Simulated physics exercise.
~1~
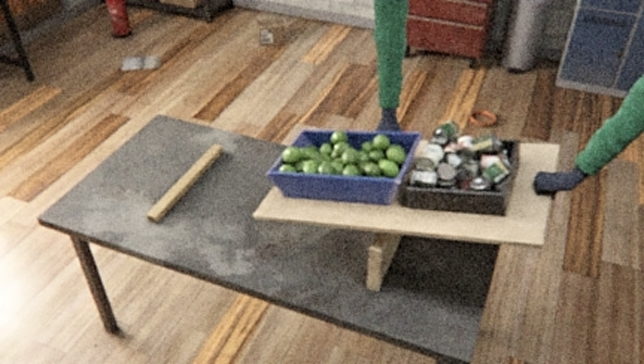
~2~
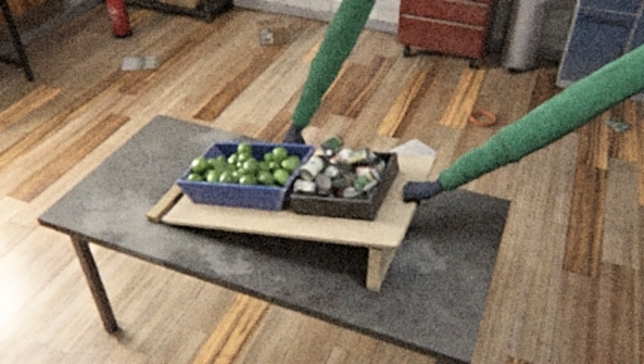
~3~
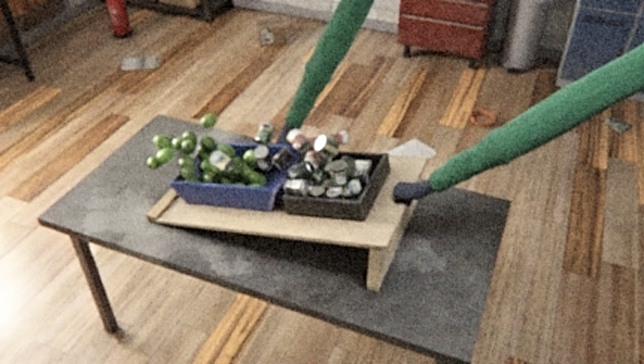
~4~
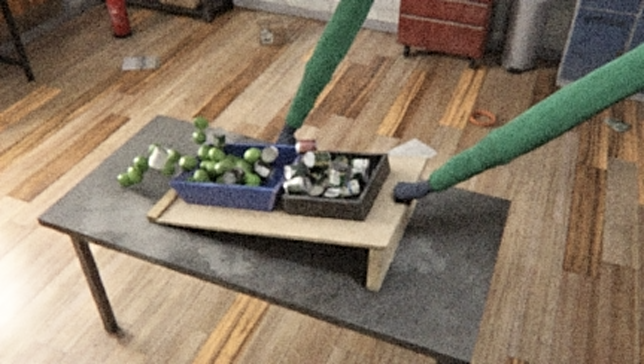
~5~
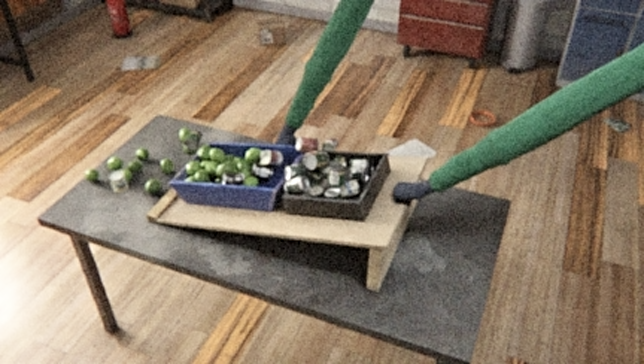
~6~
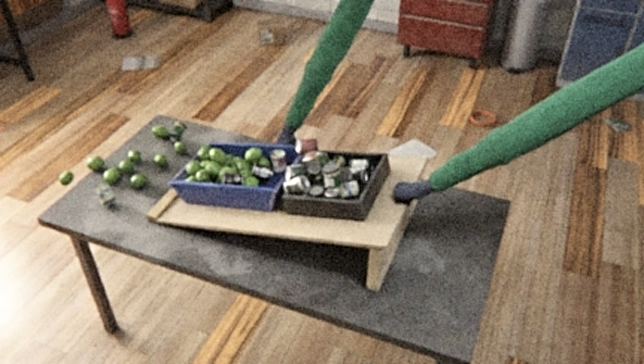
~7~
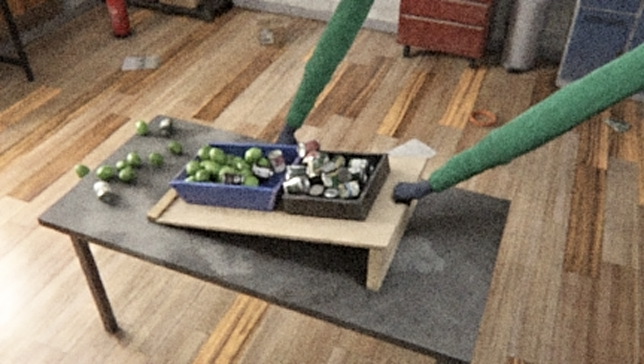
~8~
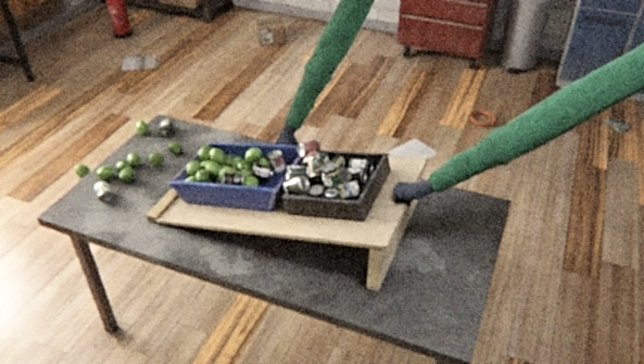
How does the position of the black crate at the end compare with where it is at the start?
At the end the black crate sits further to the left and slightly lower than at the start, still on the board and beside the blue crate.
